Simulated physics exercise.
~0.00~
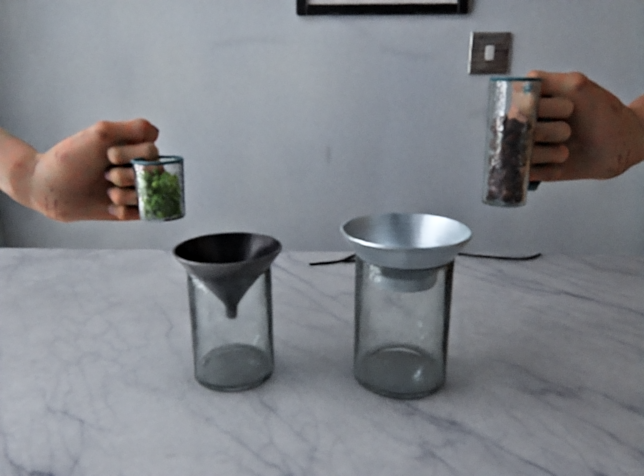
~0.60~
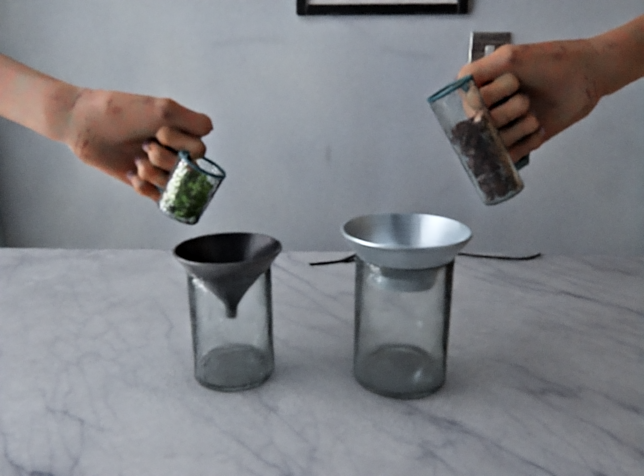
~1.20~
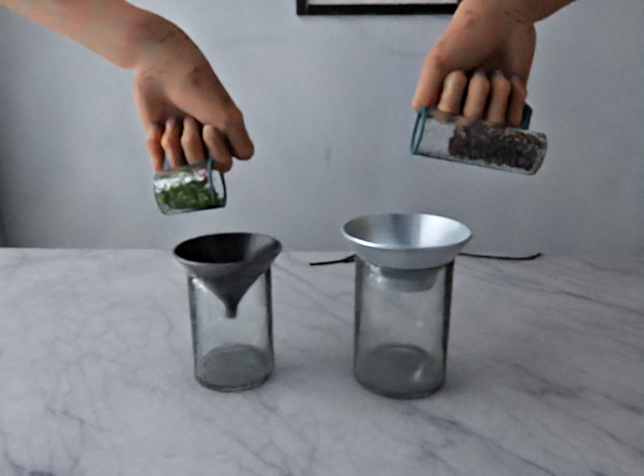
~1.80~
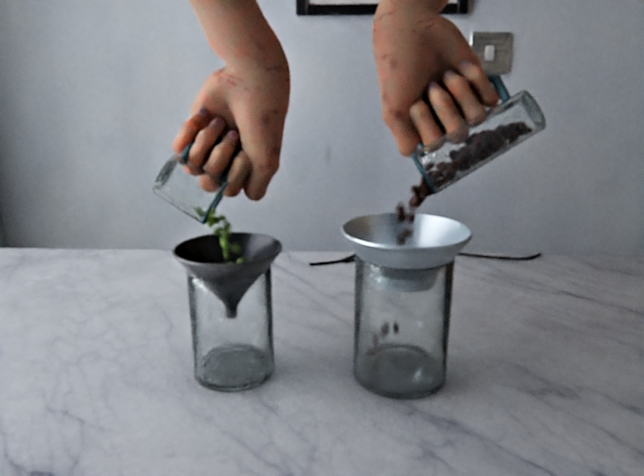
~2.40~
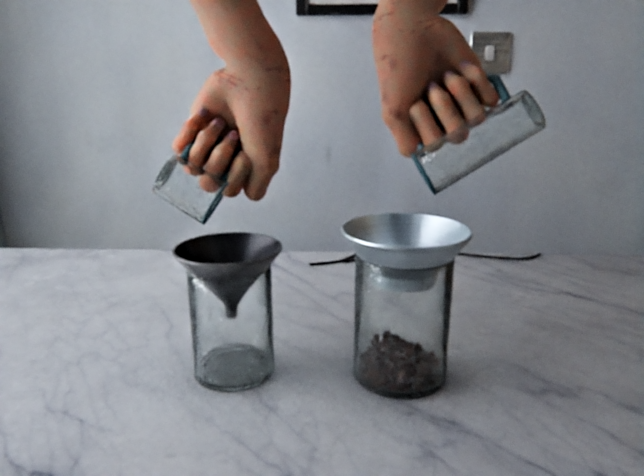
Two hands tipped small glass cups over funnels set in two jars, pouring green bits on the left and dark brown bits on the right. The green bits stayed stuck in the dark funnel, while the brown ones all dropped into their jar.
